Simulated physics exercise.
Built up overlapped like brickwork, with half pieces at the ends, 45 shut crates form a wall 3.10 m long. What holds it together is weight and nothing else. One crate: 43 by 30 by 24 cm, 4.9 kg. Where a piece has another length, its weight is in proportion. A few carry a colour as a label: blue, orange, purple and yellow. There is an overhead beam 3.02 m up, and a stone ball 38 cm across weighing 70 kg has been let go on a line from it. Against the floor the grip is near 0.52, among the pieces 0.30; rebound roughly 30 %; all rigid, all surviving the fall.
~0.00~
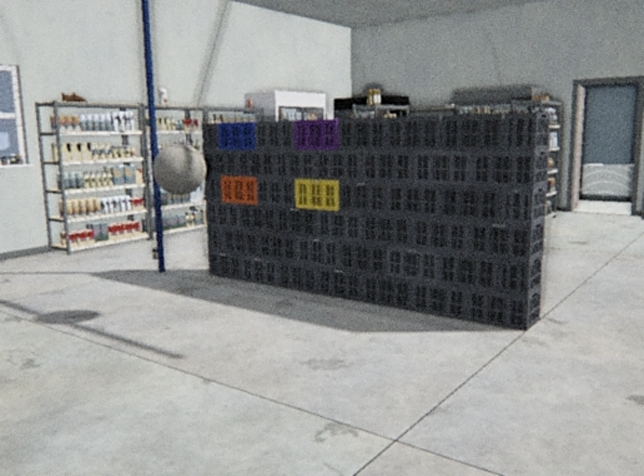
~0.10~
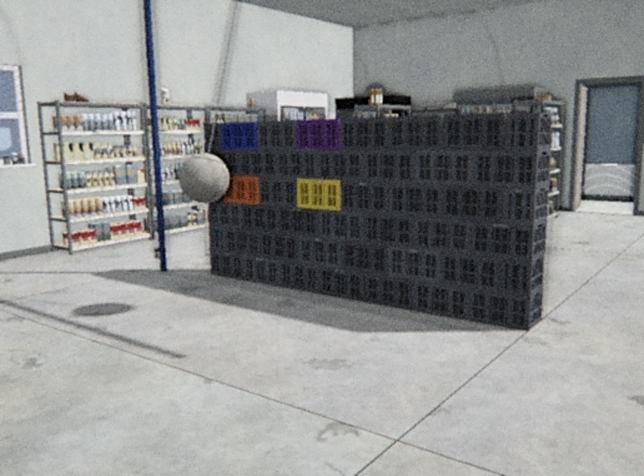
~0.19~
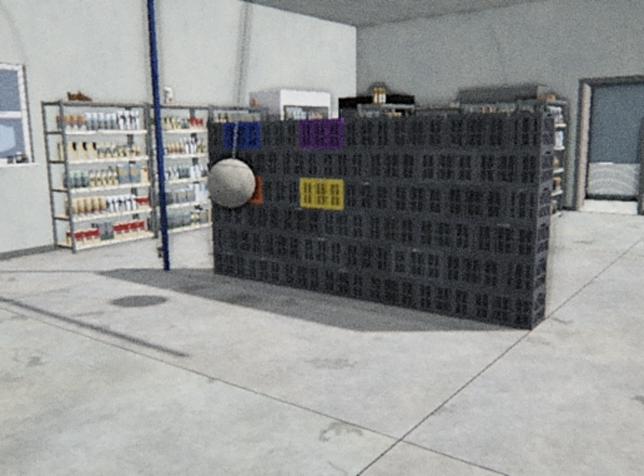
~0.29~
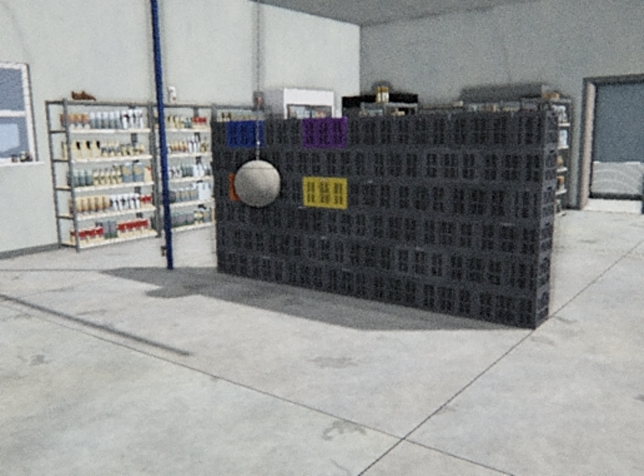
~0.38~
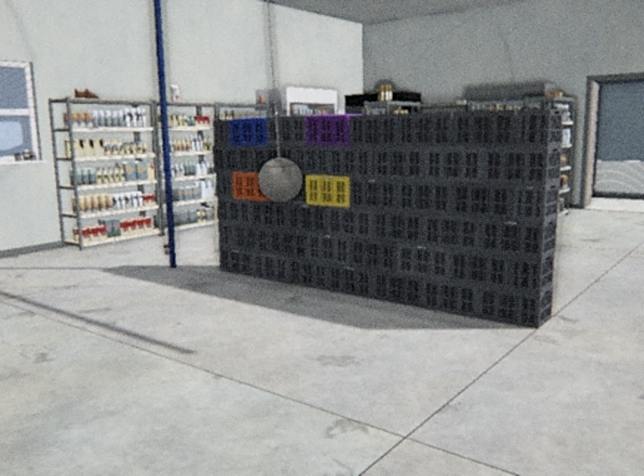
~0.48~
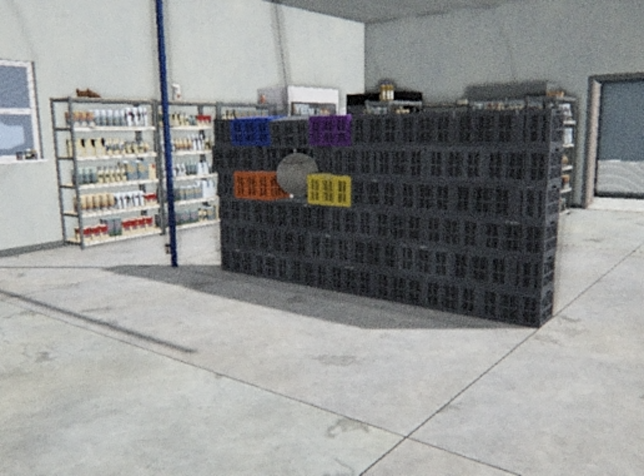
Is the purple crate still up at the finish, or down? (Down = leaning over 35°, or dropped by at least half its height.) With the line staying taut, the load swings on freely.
Down.
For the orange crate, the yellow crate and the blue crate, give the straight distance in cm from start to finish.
Orange 0 cm, yellow 0 cm, blue 130 cm.
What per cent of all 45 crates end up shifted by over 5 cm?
Moved: 15 per cent.
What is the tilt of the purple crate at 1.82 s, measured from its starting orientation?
About 150°.
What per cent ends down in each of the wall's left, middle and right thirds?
In percent, the thirds read 30 on the left, 10 in the middle and 0 on the right.
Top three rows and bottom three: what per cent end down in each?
Top 30 per cent versus bottom 0 per cent.
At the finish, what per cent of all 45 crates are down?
I'd put it at about 15 percent.
By 0.86 s, line 27° past plumb; 4 of the 45 crates down; purple crate tilted 19°; blue crate tilted 34°.
By 1.82 s, line 1° past plumb; 6 of the 45 crates down; purple crate upside down; blue crate on its side.
When it is over (4.0 s), line 27° past plumb; 6 of the 45 crates down; purple crate on its side; blue crate on its side; yellow crate unmoved. In pixels of the last frame, middles, purple crate near (272, 275), blue crate near (241, 271).
